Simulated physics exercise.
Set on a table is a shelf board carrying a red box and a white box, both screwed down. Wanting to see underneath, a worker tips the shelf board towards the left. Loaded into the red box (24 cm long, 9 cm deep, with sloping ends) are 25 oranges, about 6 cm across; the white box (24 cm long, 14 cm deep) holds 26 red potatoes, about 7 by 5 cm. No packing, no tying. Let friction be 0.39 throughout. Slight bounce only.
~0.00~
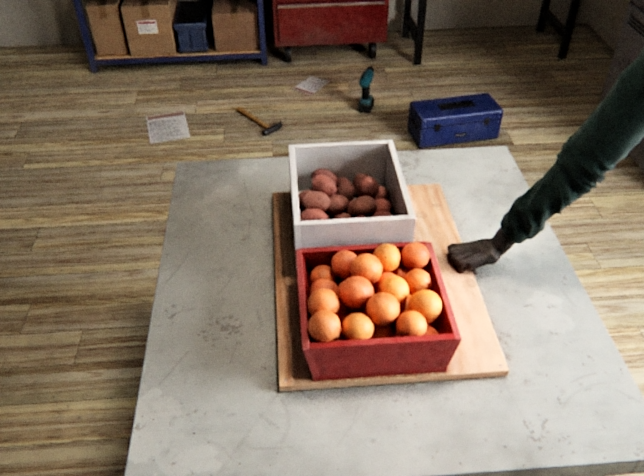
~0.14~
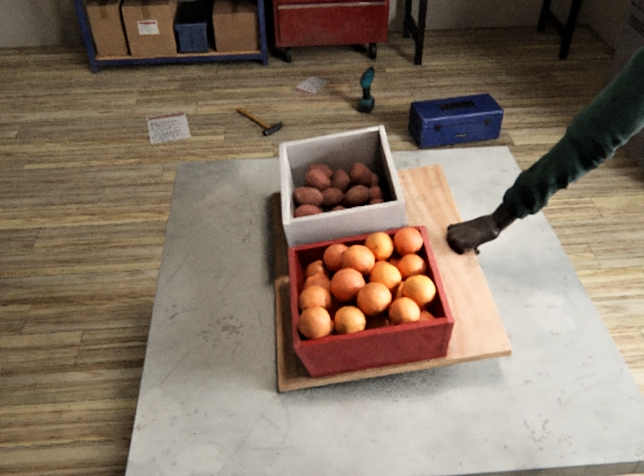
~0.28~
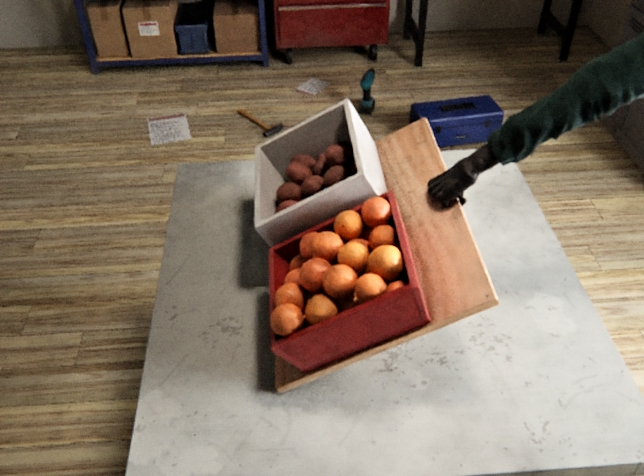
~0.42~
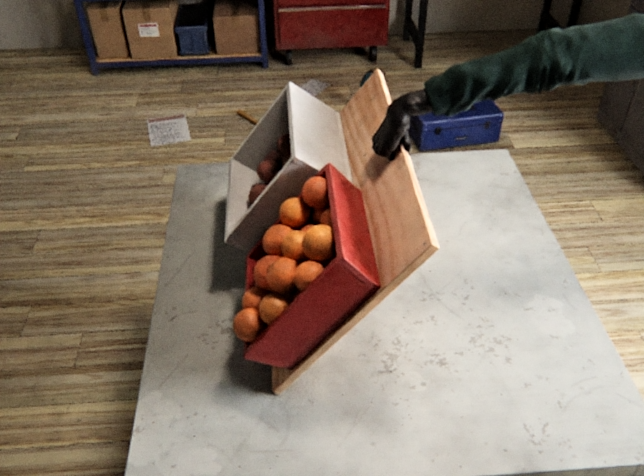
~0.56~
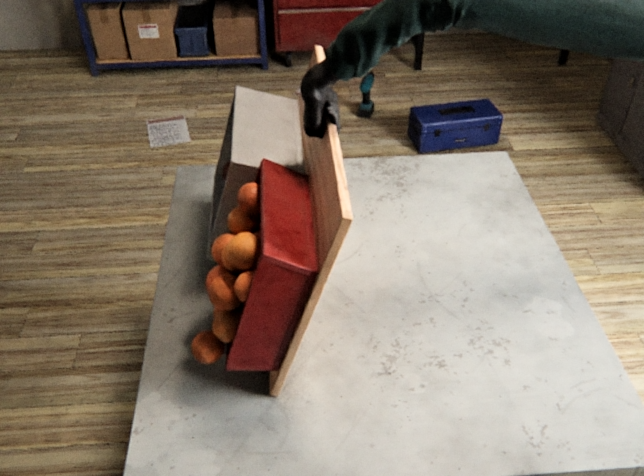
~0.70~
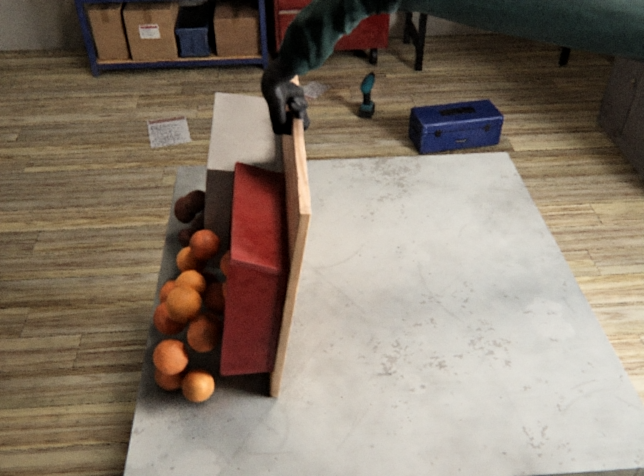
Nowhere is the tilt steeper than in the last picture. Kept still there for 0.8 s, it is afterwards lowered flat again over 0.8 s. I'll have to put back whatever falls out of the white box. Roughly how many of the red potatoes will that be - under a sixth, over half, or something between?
The loss is one sixth to half.
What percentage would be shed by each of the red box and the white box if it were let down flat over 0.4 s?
Well, that would cost the red box 80 per cent and the white box 30 per cent.
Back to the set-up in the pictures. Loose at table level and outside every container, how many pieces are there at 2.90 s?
I'd say close to 6 in all.
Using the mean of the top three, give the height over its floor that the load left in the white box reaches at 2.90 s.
10 centimetres high, more or less.
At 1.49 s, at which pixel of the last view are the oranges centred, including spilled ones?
Middle approx. (131, 351).
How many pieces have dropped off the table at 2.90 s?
Some 20 pieces.
After 1.05 s, tilt 81°; the red box is down by 19 of 25 and the white box is down by 7 of 26.
After 1.49 s, tilt 81°; the red box is down by 20 of 25 and the white box is down by 7 of 26.
After 2.11 s, tilt 12°; the red box is down by 20 of 25 and the white box is down by 7 of 26.
When it is over (at 2.90 s), the red box is down by 20 of 25 and the white box is down by 7 of 26. Asked share, 7 of 26, 27 per cent.
